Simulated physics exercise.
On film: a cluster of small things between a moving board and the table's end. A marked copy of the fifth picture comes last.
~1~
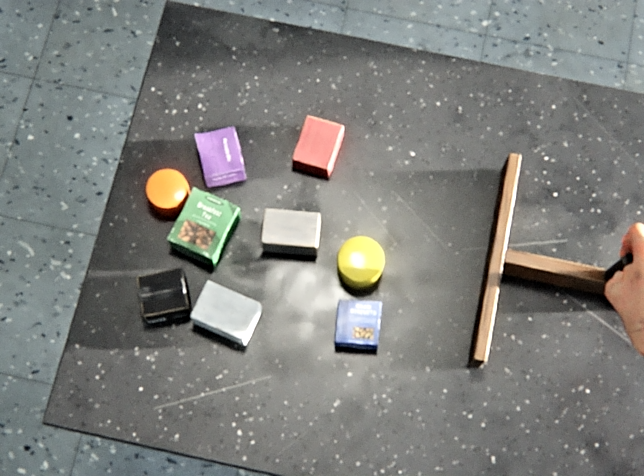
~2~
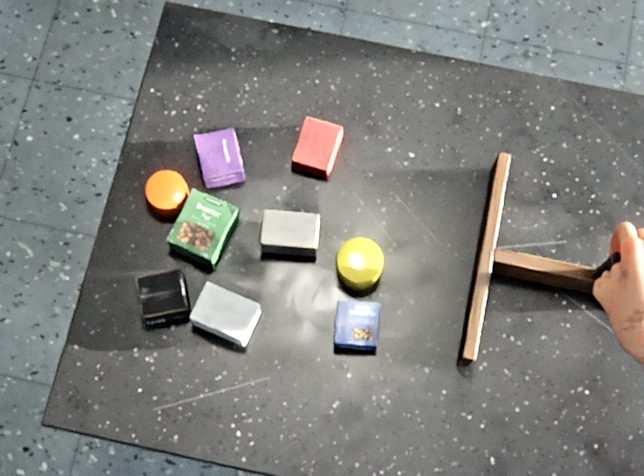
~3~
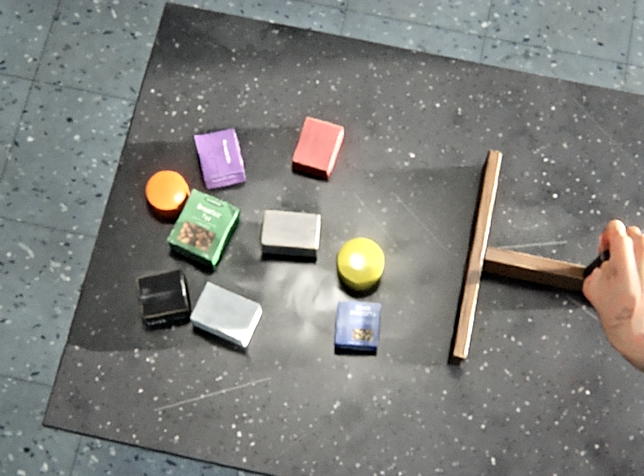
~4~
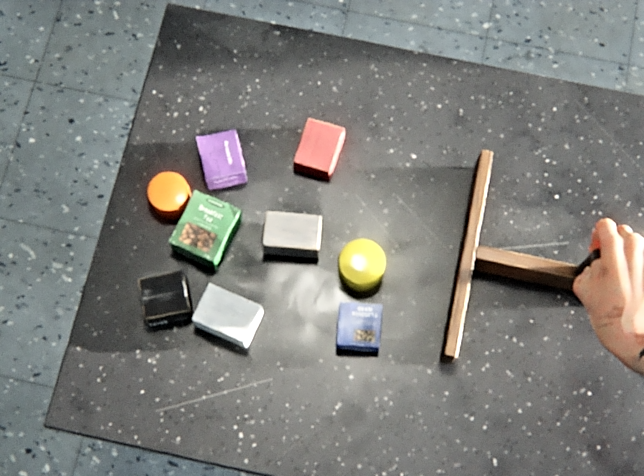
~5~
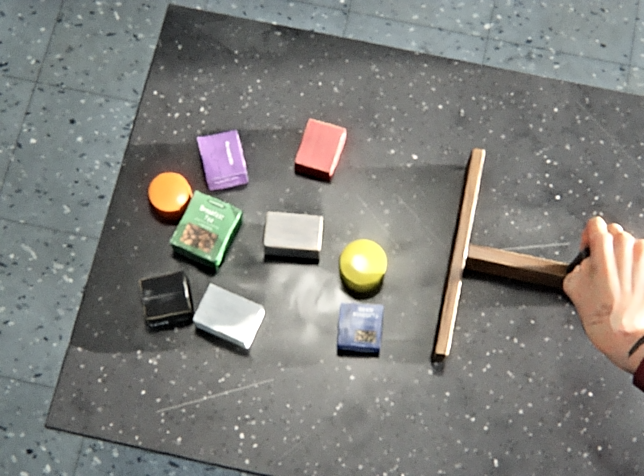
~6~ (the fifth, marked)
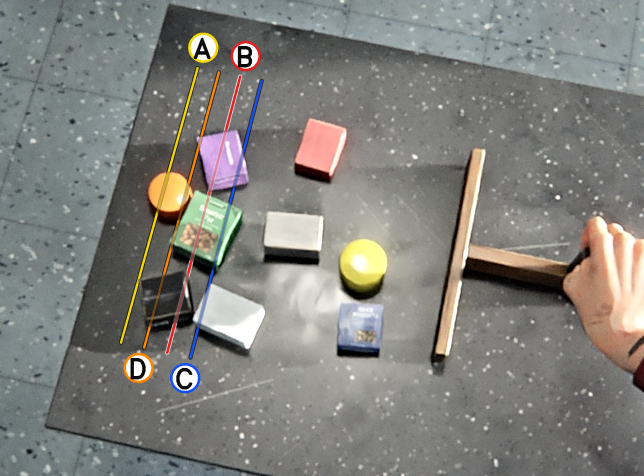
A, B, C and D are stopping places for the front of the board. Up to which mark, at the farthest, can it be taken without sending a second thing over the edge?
The farthest such stop is C.
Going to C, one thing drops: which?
The black box.
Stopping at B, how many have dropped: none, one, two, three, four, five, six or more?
Two.
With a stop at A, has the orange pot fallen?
Yes.
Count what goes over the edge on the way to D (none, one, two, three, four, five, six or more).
Two.
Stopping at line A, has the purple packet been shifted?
Yes.
On the marked copy, A at (161, 199); B at (205, 209); C at (228, 213); D at (183, 204).
Following C. Soon after the start, board (376, 231); blue packet (329, 321); yellow pot (340, 262).
Later, board (292, 213); orange pot (164, 195); black box (143, 293).
In the end, board (229, 201); black box over the edge; orange pot (125, 180); one fallen.
As for the rest, A drops five; B drops two; D drops two.
